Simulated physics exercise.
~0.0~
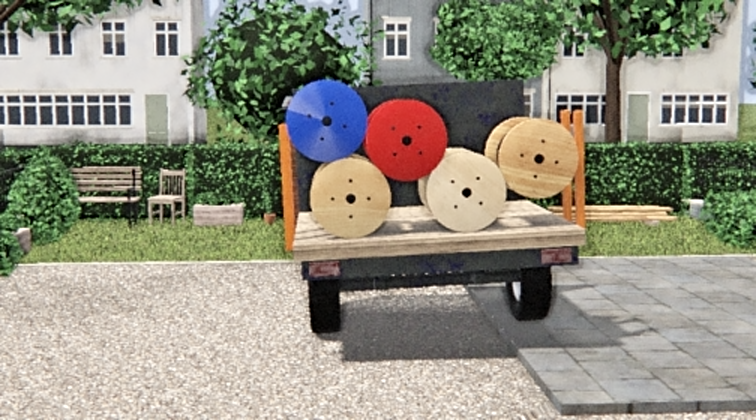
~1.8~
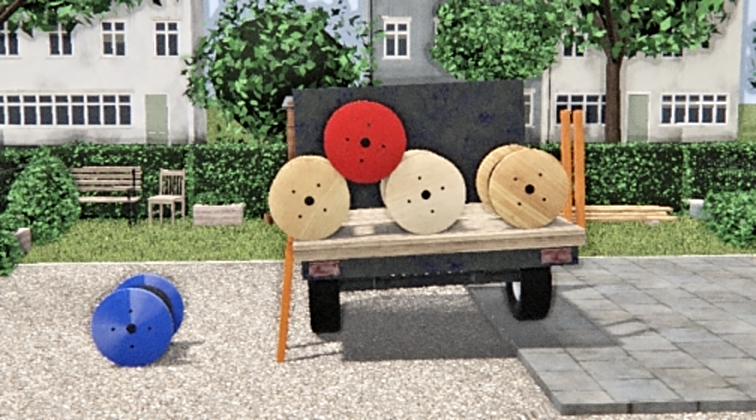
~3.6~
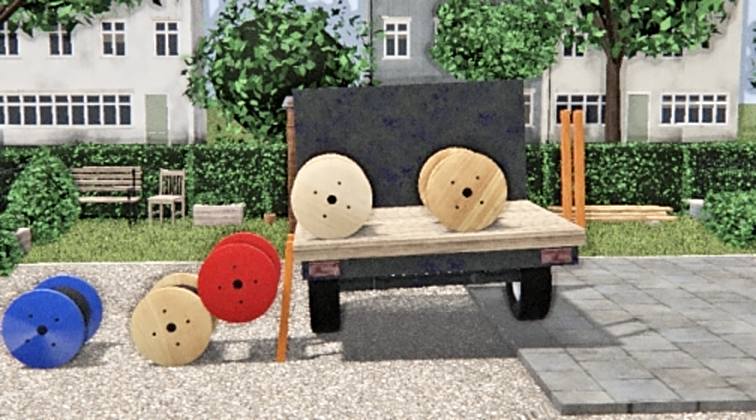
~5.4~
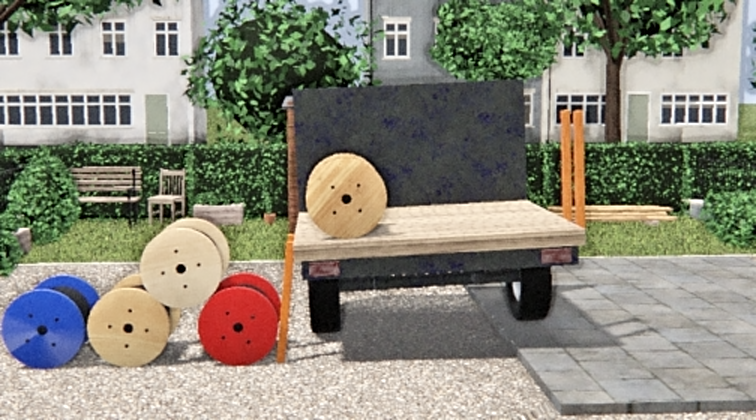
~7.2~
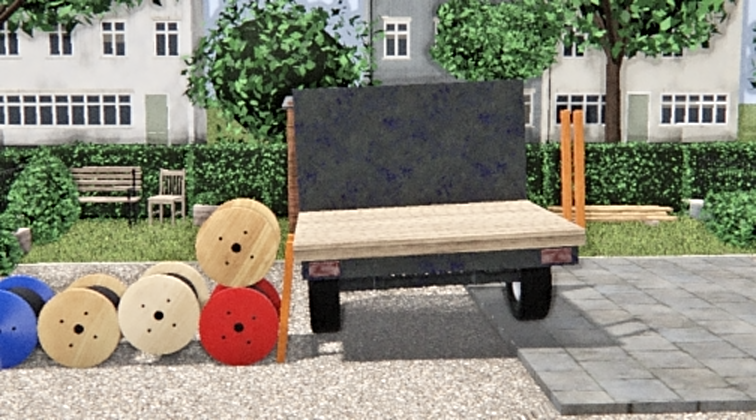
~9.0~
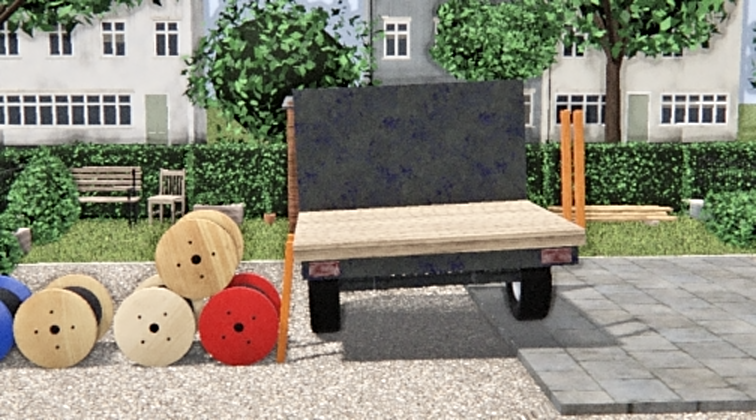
On a gravel yard beside grey paving, with a hedge, a bench and pale houses behind, a parked farm trailer seen from behind holds five cable reels, one blue, one red and three plain wooden. The orange posts on the left side drop, and the blue reel goes off that edge onto the gravel. A wooden reel and the red one follow it down to the left. The remaining two wooden reels roll across the deck and off as well, climbing over those below. At the end the deck is empty, with one wooden reel resting atop the row on the ground.
